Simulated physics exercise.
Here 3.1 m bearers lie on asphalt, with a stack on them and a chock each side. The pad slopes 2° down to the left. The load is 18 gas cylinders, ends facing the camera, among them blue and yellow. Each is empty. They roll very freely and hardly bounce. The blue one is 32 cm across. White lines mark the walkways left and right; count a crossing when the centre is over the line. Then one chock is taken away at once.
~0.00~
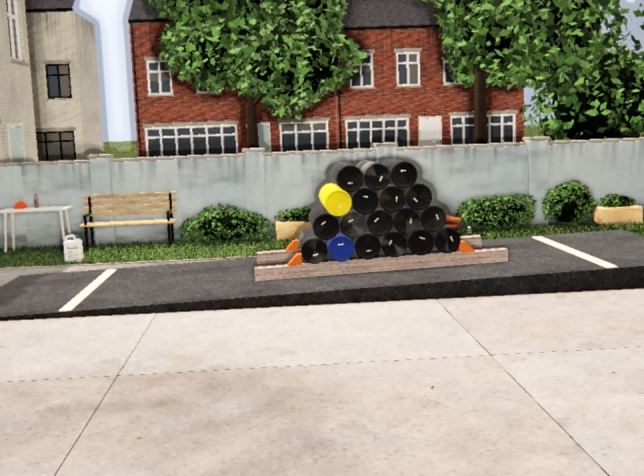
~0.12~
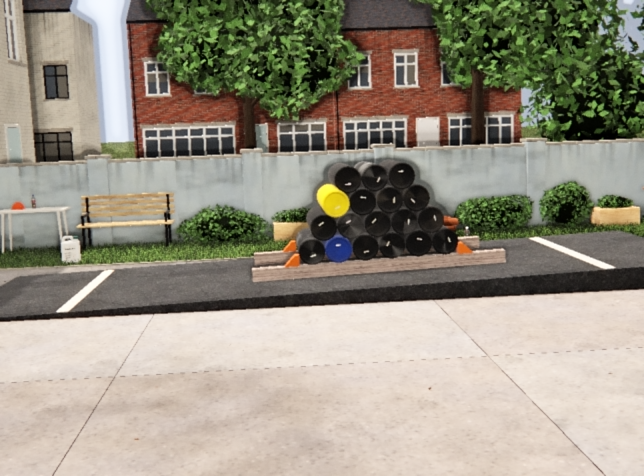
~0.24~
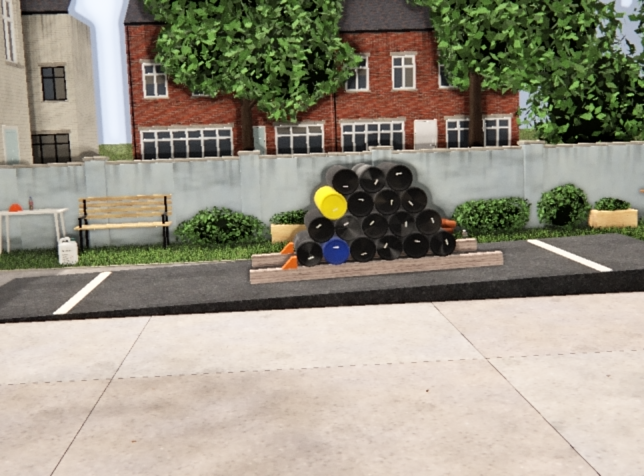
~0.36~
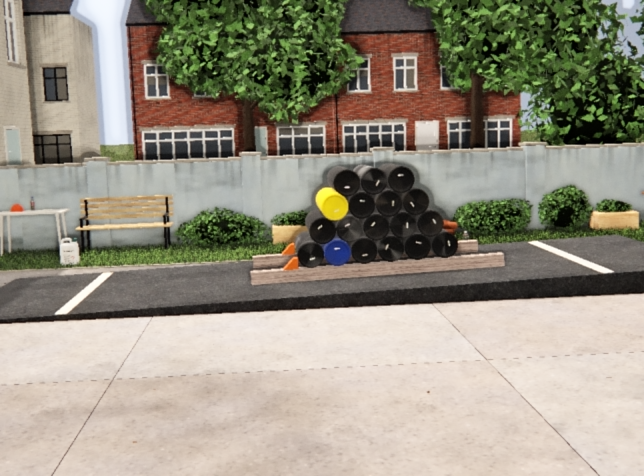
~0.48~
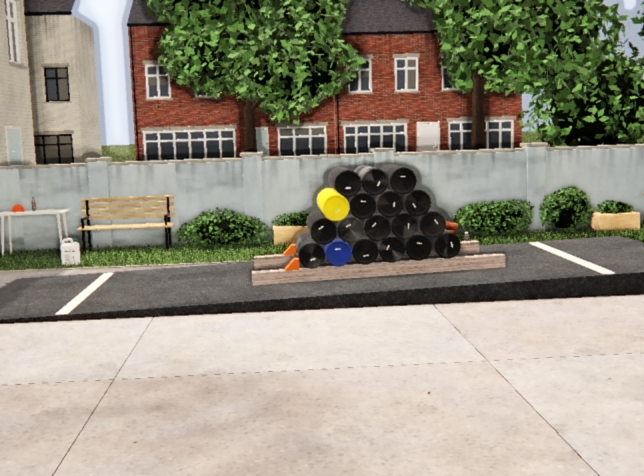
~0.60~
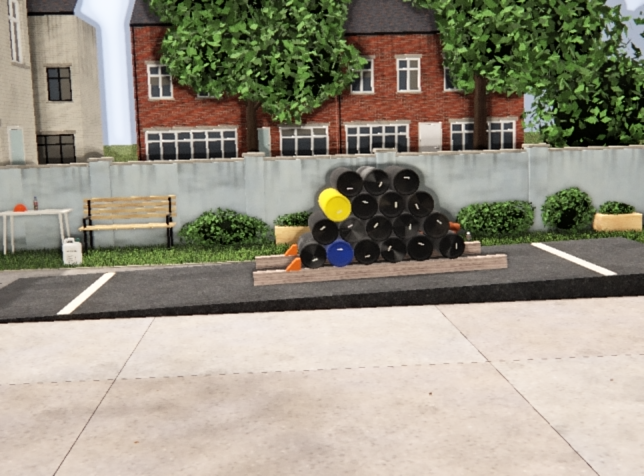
Orange chock at right disappearing from beside stacked black, yellow and blue cylinders, the pile staying still on asphalt before a wall.
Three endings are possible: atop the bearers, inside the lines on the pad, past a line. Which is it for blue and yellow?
The blue cylinder comes to rest atop the bearers, the yellow comes to rest atop the bearers.
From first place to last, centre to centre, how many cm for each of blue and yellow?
About: Blue 0, yellow 30.
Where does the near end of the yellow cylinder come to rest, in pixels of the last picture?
Around (352, 230).
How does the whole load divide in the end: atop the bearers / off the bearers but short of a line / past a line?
In that order: 12, 3, 3.
After 2.3 s, blue is on the bearers, 105 cm from the bearers' left end; yellow is up on others, 105 cm from the bearers' left end; 0 past a line.
After 4.5 s, no change for blue, yellow; 1 past a line.
After 7.2 s, yellow is up on others, 115 cm from the bearers' left end, rolling right; no change for blue; 3 past a line.
At rest (10.1 s), blue is on the bearers, 105 cm from the bearers' left end; yellow is up on others, 120 cm from the bearers' left end; 3 past a line.
